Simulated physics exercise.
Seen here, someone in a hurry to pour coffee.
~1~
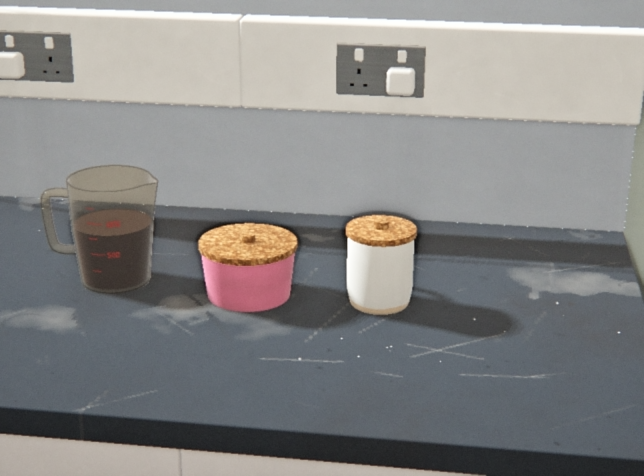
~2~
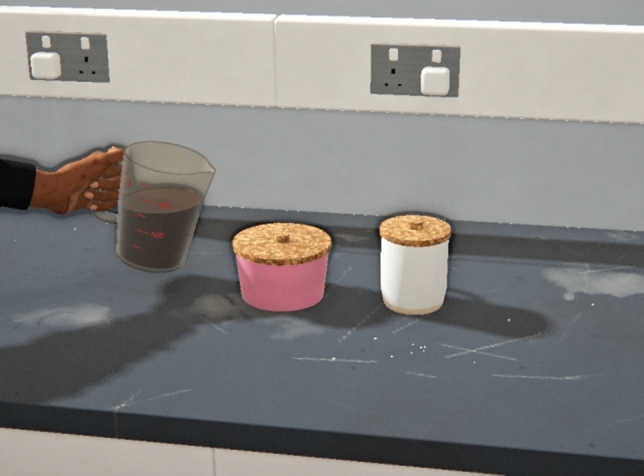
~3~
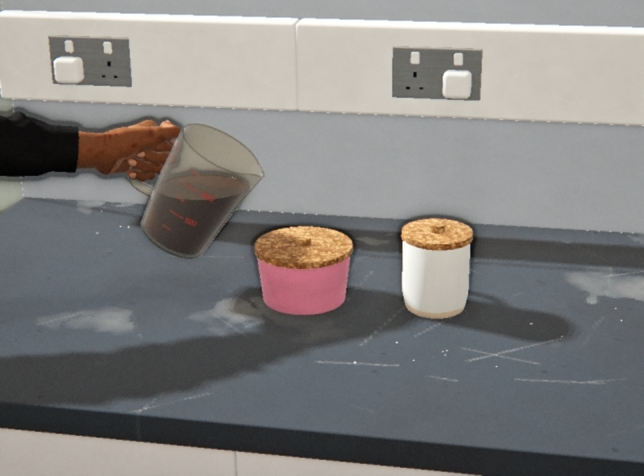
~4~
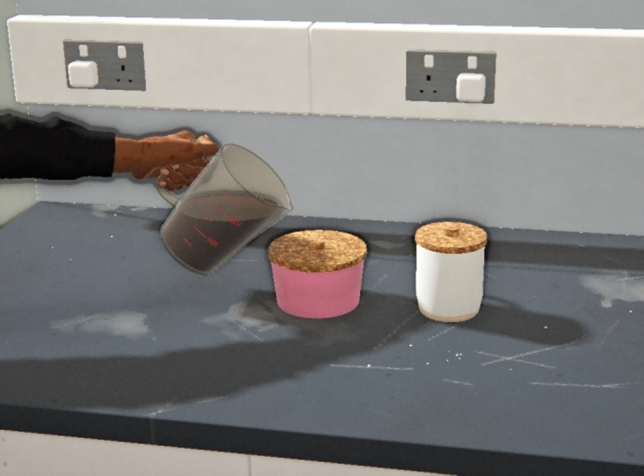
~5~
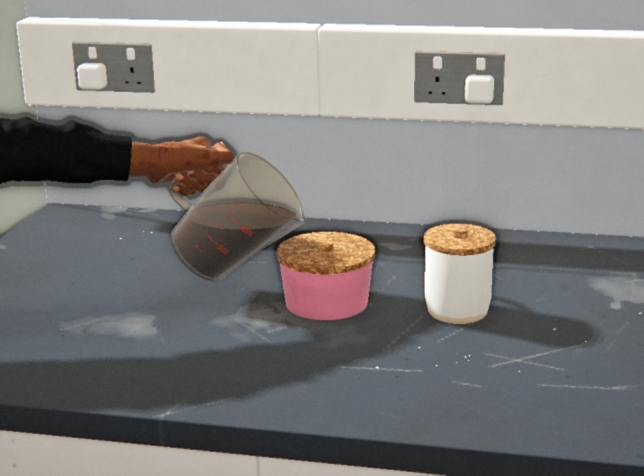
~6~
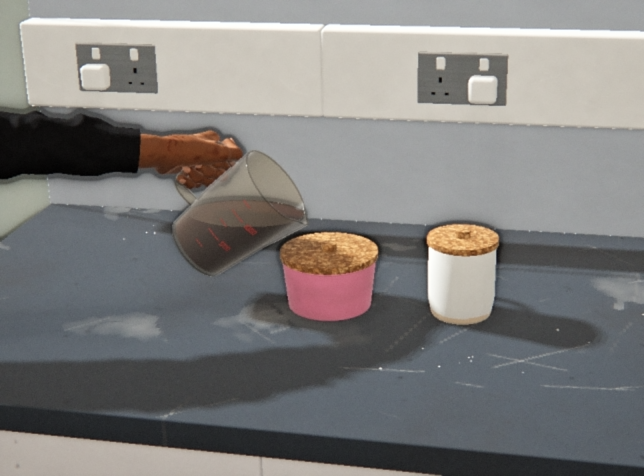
A hand lifts a jug of dark liquid and tilts it beside a lidded pink tub.
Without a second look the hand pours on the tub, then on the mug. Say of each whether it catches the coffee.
Left, the tub gets none inside; right, the mug gets none inside.
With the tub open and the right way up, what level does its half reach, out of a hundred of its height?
Close to 45 %.
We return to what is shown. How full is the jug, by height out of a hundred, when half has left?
Some 30 per cent.
A moment on, it hits the lid of the tub and runs off.
Further on, it hits the lid of the mug and runs off.
When it is over, the tub is empty, in a puddle; the mug is empty, in a puddle.
